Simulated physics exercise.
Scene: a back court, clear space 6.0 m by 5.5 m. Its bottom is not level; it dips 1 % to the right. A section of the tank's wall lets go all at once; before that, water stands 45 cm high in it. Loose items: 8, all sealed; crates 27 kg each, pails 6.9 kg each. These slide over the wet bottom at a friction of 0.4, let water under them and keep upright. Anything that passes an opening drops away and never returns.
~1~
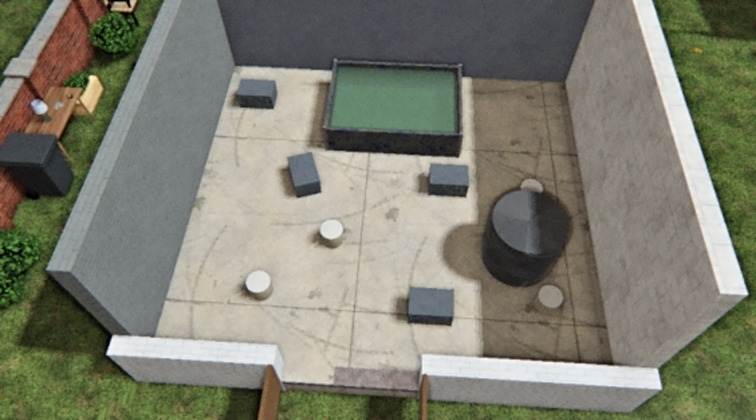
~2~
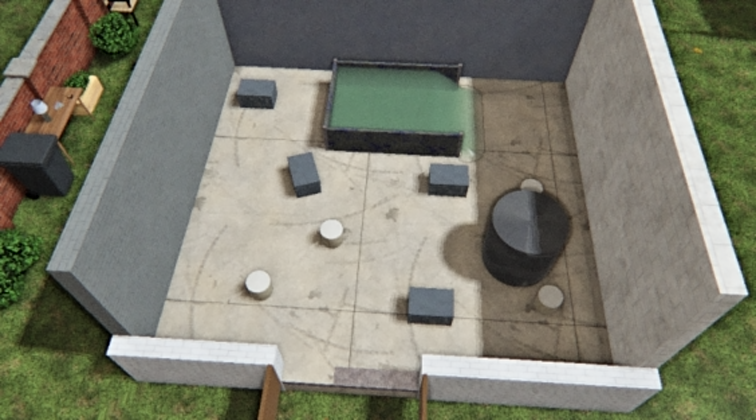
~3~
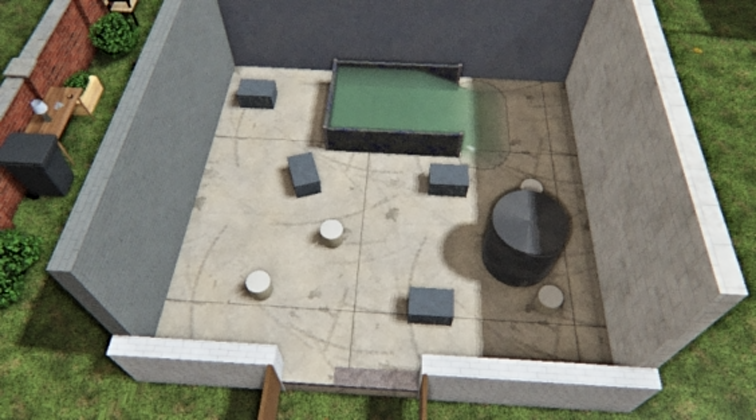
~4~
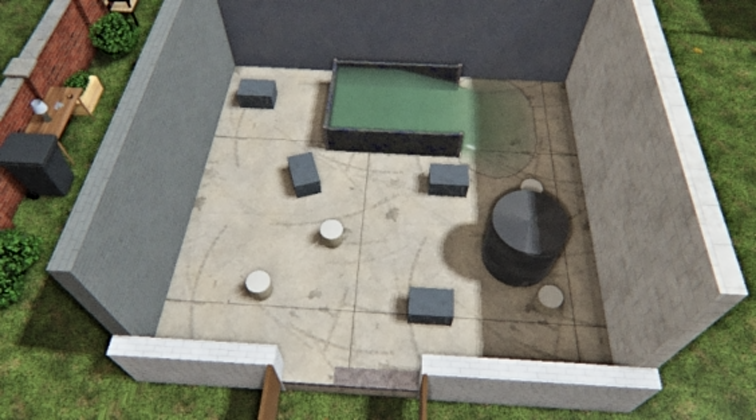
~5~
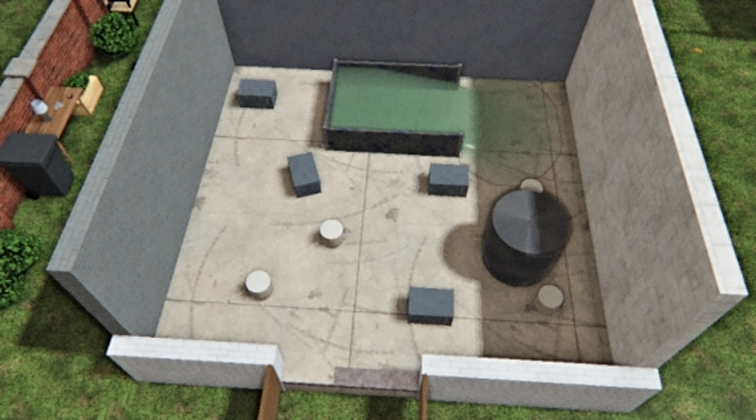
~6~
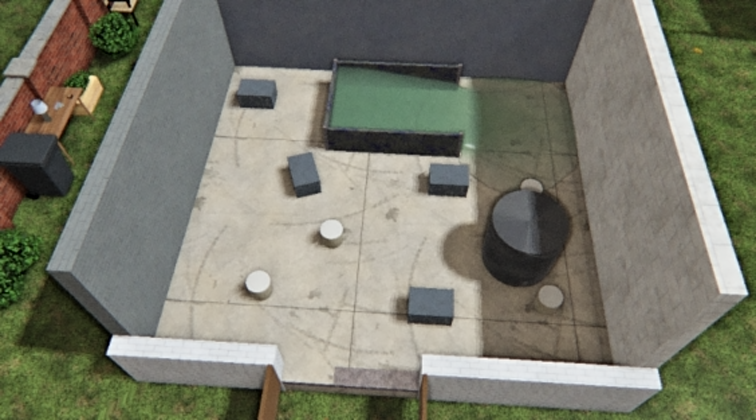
We see a walled court with a green-tinted water tank, scattered dark crates, pale pails and a large dark cylinder; water pours from the tank's right side and spreads across the floor to the right, while the objects stay still.
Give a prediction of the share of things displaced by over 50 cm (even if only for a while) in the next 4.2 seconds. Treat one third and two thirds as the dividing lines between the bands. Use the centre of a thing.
I expect under a third of them.
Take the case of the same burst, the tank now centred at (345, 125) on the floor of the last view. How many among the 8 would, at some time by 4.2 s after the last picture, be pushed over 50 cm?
Count: 1.
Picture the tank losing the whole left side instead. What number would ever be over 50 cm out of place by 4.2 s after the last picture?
Then it comes to 2 of them.
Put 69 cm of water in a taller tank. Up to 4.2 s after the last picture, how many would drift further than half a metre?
So the tally would be 2.
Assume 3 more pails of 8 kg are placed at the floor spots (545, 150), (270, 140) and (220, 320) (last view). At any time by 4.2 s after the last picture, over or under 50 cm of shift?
Beyond it, within it, within it.
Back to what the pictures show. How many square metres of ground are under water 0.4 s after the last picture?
Near 8.0 m2 in all.
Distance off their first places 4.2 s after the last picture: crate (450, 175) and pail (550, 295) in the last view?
Taking them in turn, I get 0 cm for the first and 20 cm for the second.
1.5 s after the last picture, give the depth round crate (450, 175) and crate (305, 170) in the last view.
Depth approx. 0 cm / 0 cm.
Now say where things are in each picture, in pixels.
In the first picture, a crate at (256, 87) rests on the ground; a crate at (431, 302) rests on the ground; water covers 3.1 m2; 0 of 8 have shifted.
In the second picture, a crate at (256, 87), on the bottom; a crate at (431, 302) rests on the ground; water covers 3.8 m2; 0 of 8 have shifted.
In the third picture, a crate at (256, 87), on the bottom; a crate at (431, 302), on the bottom; 4.6 m2 under water; 0 of 8 have shifted.
In the fourth picture, a crate at (256, 87), on the bottom; a crate at (431, 302), on the bottom; water covers 5.7 m2; 0 of 8 have shifted.
In the fifth picture, a crate at (256, 87) rests on the ground; a crate at (431, 302) rests on the ground; 6.7 m2 under water; 0 of 8 have shifted.
In the sixth picture, a crate at (256, 87) rests on the ground; a crate at (431, 302), on the bottom; water covers 7.6 m2; 0 of 8 have shifted.
Then, 0.4 s after the last picture 0 of 8 are over 50 cm from their spots; 0 afloat.
Then, 1.5 s after the last picture 0 of 8 are over 50 cm from their spots; 0 afloat.
Then, 2.8 s after the last picture 1 of 8 are over 50 cm from their spots; 1 afloat.
Then, 4.2 s after the last picture 1 of 8 are over 50 cm from their spots, and 1 have been at some point; 0 afloat.
